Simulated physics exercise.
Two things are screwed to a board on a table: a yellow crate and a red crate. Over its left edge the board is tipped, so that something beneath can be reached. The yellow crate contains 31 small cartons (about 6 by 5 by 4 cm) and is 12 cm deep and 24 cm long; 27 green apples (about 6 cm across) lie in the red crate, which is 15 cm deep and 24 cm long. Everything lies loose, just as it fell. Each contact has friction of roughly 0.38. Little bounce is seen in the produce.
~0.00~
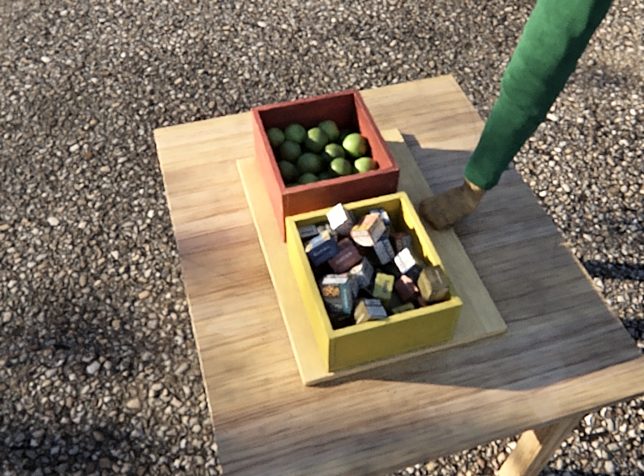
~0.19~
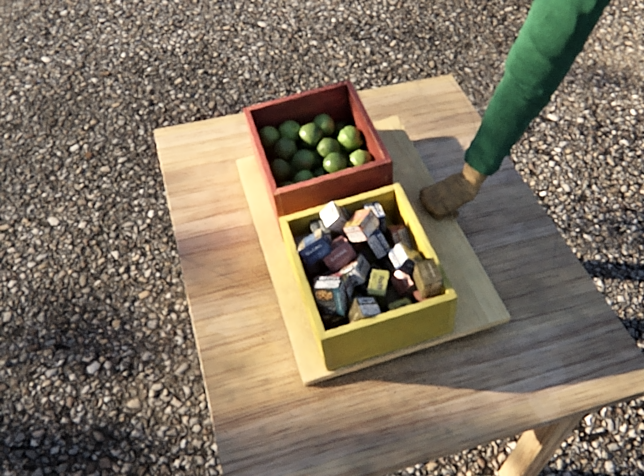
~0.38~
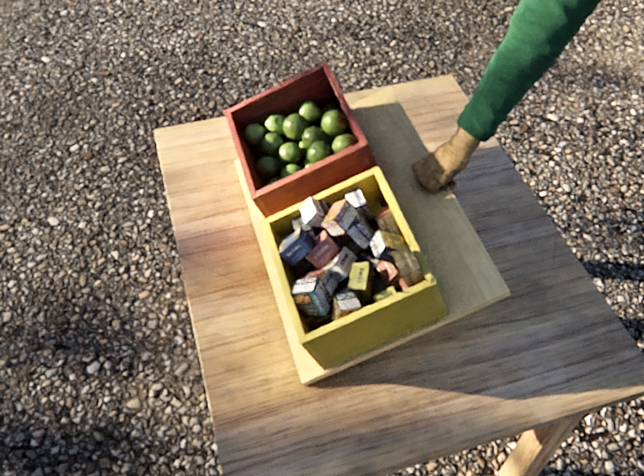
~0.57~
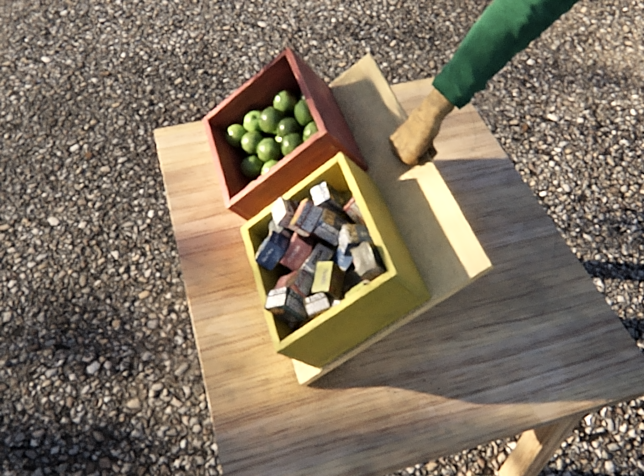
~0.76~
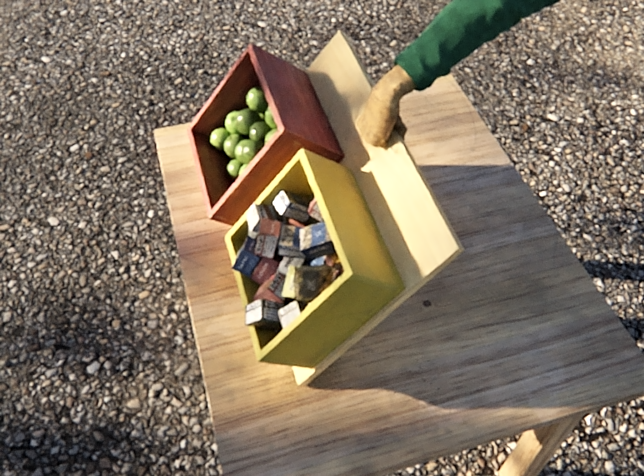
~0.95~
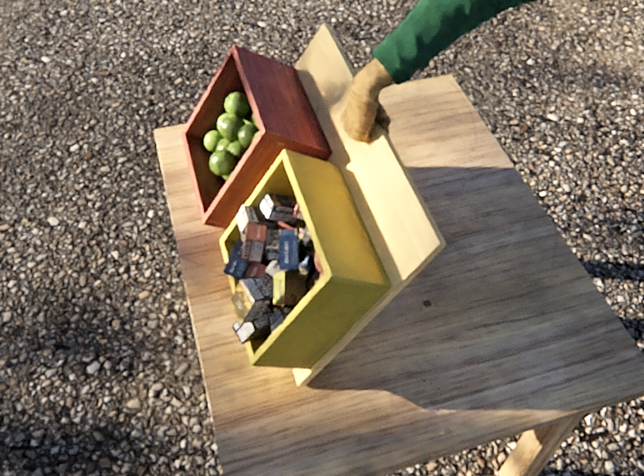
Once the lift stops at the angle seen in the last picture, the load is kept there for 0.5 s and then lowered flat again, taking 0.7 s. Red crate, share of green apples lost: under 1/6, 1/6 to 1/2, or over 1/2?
It drops under one-sixth.
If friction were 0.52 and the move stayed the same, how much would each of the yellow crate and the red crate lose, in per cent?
Then the yellow crate sheds 10 per cent, while the red crate sheds 0 per cent.
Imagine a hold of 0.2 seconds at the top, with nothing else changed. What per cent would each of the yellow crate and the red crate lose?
Then yellow crate 0, red crate 0 per cent.
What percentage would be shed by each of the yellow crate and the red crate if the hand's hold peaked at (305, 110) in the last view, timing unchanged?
In that setup the yellow crate sheds 20 per cent of its load, while the red crate sheds 0 per cent.
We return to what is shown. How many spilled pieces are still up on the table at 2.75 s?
Around 1 of them.
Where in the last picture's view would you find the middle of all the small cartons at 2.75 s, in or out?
(356, 283).
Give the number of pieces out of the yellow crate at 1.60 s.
Count for the yellow crate: Roughly 1.
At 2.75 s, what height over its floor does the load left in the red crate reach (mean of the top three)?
Height: About 12 cm.
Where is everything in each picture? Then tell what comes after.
In the first picture (we follow the rim corner now nearest the camera), red crate at (287, 191); yellow crate at (334, 334); tilt 0°; nothing out yet.
Red crate at (278, 191); yellow crate at (326, 335); tilt 6°, in the second picture.
Red crate at (256, 194); yellow crate at (306, 338); tilt 20°, in the third picture.
Red crate at (231, 202); yellow crate at (281, 346); tilt 36°, in the fourth picture.
Red crate at (212, 213); yellow crate at (261, 355); tilt 50°, in the fifth picture.
Red crate at (205, 218); yellow crate at (254, 359); tilt 56°; nothing out yet, in the sixth picture.
After 1.24 s, tilt 56°; 1 of 31 out of the yellow crate and 0 of 27 out of the red crate.
After 1.60 s, tilt 49°; 1 of 31 out of the yellow crate and 0 of 27 out of the red crate.
After 2.10 s, tilt 1°; 1 of 31 out of the yellow crate and 0 of 27 out of the red crate.
Final count (at 2.75 s), 1 of 31 out of the yellow crate and 0 of 27 out of the red crate. Asked share, 0 of 27, 0 per cent.
